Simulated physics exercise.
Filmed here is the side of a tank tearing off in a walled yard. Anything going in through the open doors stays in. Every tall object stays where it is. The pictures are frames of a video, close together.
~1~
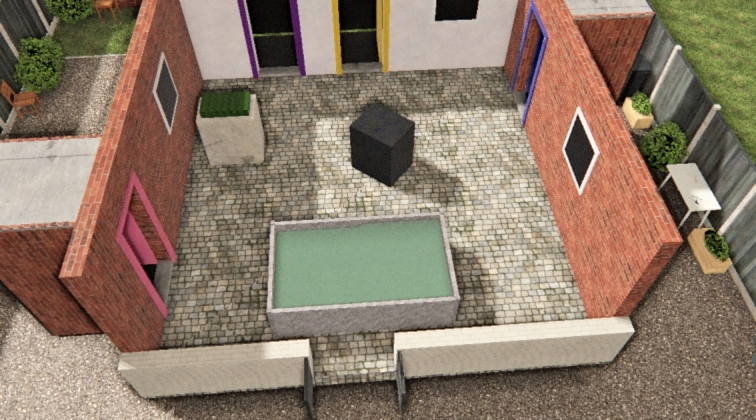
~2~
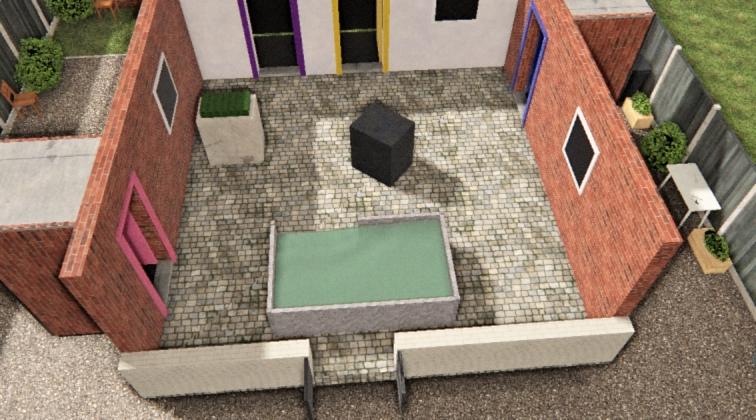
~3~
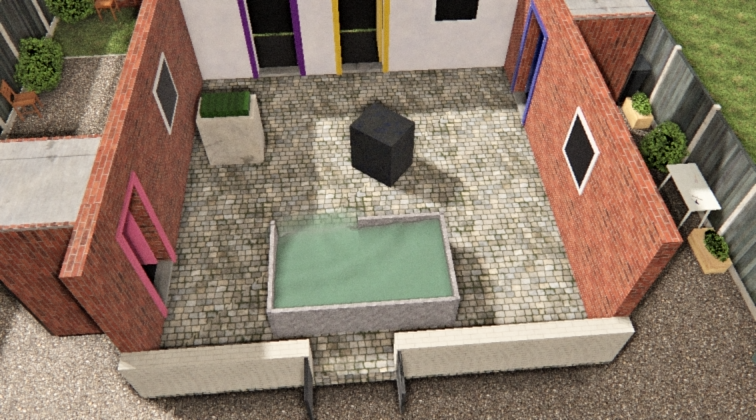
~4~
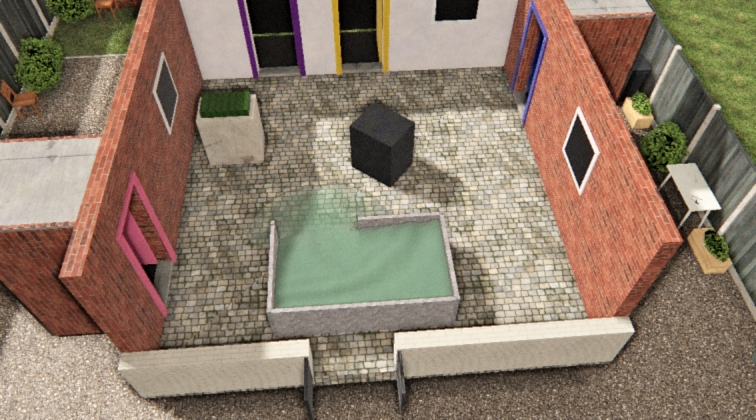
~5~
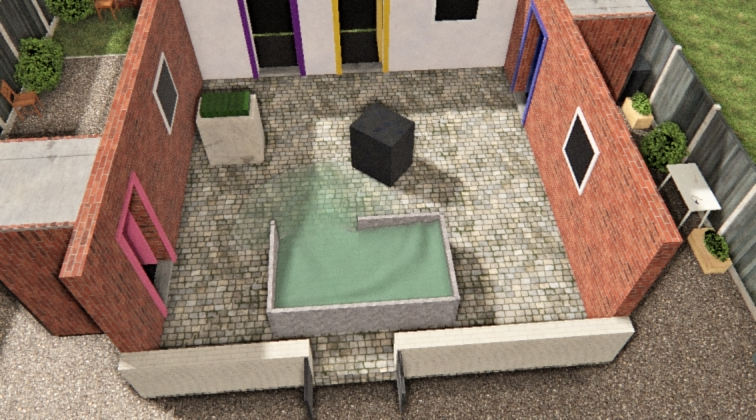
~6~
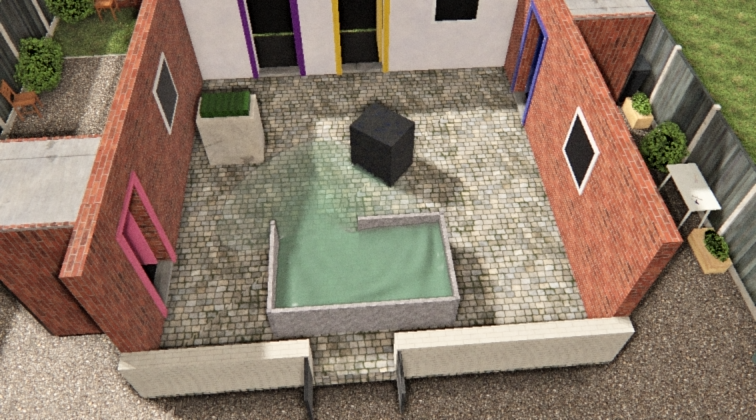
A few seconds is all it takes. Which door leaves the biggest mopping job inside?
That would be the purple door.
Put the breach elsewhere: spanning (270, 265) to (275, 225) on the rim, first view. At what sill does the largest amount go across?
The pink-painted one, I reckon.
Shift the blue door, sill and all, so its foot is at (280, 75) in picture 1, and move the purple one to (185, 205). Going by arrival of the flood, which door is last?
The answer is the pink-painted one.
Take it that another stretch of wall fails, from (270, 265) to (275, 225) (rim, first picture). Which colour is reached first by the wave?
Answer: The pink door.
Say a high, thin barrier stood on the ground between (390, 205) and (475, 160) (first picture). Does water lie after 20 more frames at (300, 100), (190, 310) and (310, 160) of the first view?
Log: Point 1 inundated, point 2 inundated, point 3 inundated.
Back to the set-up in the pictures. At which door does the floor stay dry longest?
My pick is the door marked blue.
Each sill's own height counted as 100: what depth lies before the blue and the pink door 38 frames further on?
The first is near 190 per cent, the second near 30 per cent.
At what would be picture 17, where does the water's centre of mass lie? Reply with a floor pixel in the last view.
Roughly (325, 221).
A moment on, water covers 30 % of the floor; yellow door not reached, blue door not reached, purple door wet at the sill, nothing in, pink door not reached.
Next, water covers 40 % of the floor; yellow door a trickle in, blue door not reached, purple door some in, pink door not reached.
Then, water covers 55 % of the floor; yellow door some in, blue door not reached, purple door a lot in, pink door wet at the sill, nothing in.
Later, water covers 80 % of the floor; yellow door some in, blue door a trickle in, purple door a lot in, pink door wet at the sill, nothing in.
In the end, water covers 100 % of the floor; yellow door some in, blue door some in, purple door a lot in, pink door wet at the sill, nothing in; the purple door has let in the most.
